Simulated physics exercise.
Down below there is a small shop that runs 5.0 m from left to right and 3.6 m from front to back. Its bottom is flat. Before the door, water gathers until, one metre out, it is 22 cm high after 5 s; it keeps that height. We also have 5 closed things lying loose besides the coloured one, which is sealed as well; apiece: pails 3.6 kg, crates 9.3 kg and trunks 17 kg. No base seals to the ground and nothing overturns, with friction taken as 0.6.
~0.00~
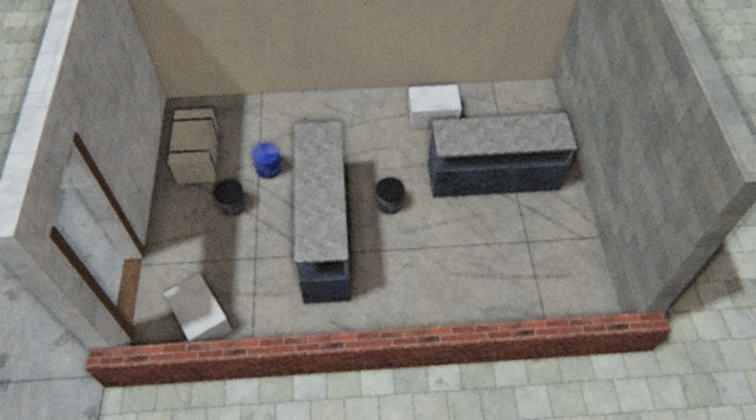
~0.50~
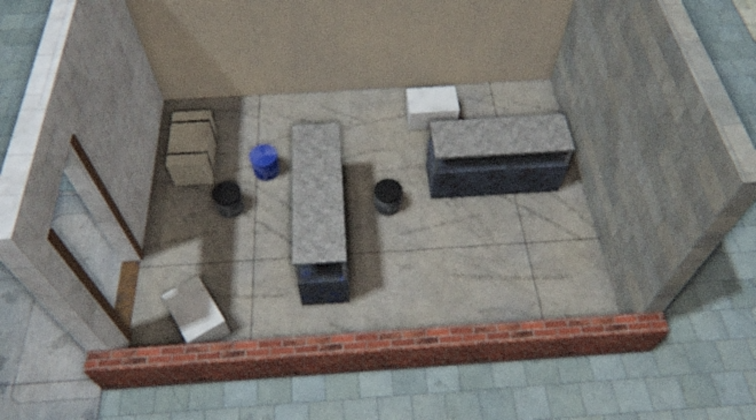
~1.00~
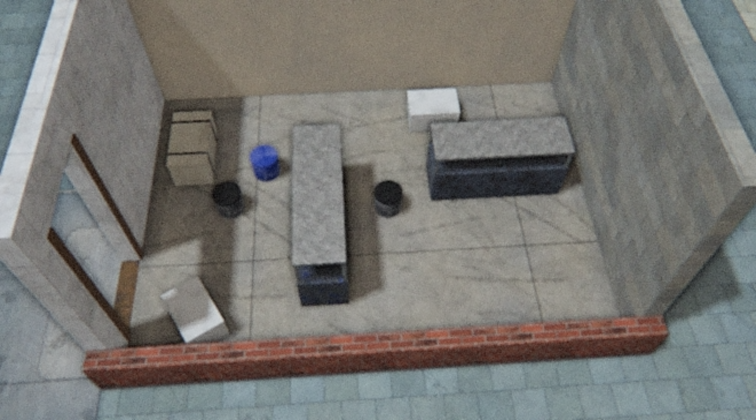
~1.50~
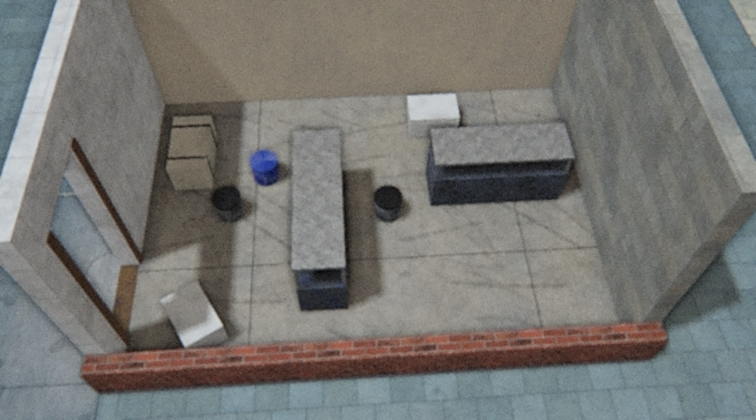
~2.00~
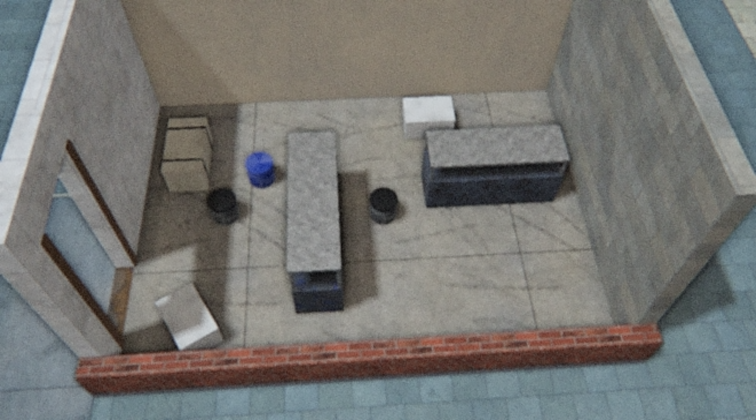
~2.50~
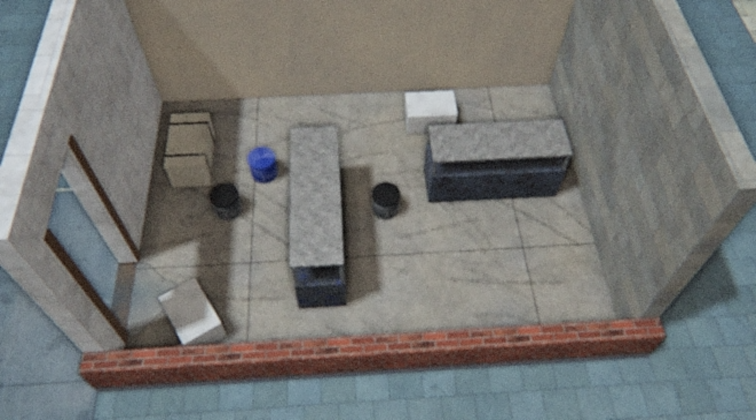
Nothing inside the small, open-topped shop moved; the blue pail, dark tubs, boxes and long counters all stayed in place, while the view shifted very slightly and the paving outside turned bluer.
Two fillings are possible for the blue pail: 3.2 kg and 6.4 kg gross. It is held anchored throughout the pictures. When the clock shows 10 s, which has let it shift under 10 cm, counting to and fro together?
Neither mass suffices.
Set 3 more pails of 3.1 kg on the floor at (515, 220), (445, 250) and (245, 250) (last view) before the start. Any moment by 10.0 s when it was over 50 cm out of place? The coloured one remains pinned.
Result, in turn - falls shy; falls shy; exceeds it.
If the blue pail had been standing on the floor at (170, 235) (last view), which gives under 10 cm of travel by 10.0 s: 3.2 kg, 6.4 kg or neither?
Well, must use the heavier.
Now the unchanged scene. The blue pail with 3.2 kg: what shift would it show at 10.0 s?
Shift: Roughly 140 cm.
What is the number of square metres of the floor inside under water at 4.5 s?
I'd estimate close to 3.5 m2.
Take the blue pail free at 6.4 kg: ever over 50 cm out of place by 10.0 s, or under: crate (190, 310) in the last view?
Verdict for this one: Beyond half a metre.
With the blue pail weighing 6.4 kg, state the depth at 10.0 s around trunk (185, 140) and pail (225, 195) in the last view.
First roughly 6 cm, second roughly 5 cm.
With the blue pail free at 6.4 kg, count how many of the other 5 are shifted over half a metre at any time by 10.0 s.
That comes to 2.
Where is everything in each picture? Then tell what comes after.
In the first frame, the blue pail at (265, 153), on the bottom; 0.0 m2 under water; 0 of 6 have shifted.
In the second frame, the blue pail at (263, 155), on the bottom; 0.0 m2 under water; 0 of 6 have shifted.
In the third frame, the blue pail at (264, 156) rests on the ground; water covers 0.0 m2; 0 of 6 have shifted.
In the fourth frame, the blue pail at (264, 161), on the bottom; 0.0 m2 under water; 0 of 6 have shifted.
In the fifth frame, the blue pail at (259, 163) rests on the ground; 0.0 m2 under water; 0 of 6 have shifted.
In the sixth frame, the blue pail at (261, 158) rests on the ground; 0.2 m2 under water; 0 of 6 have shifted.
After 3.5 s the blue pail would be 0 cm from its start with 3.2 kg and 0 cm from its start with 6.4 kg; 0 cm of water round it then.
After 4.5 s the blue pail would be 0 cm from its start with 3.2 kg and 0 cm from its start with 6.4 kg; 1 cm of water round it then.
After 7.0 s the blue pail would be 71 cm from its start with 3.2 kg and 24 cm from its start with 6.4 kg; 4 cm of water round it then.
After 10.0 s the blue pail would be 134 cm from its start with 3.2 kg and 107 cm from its start with 6.4 kg; 7 cm of water round it then.
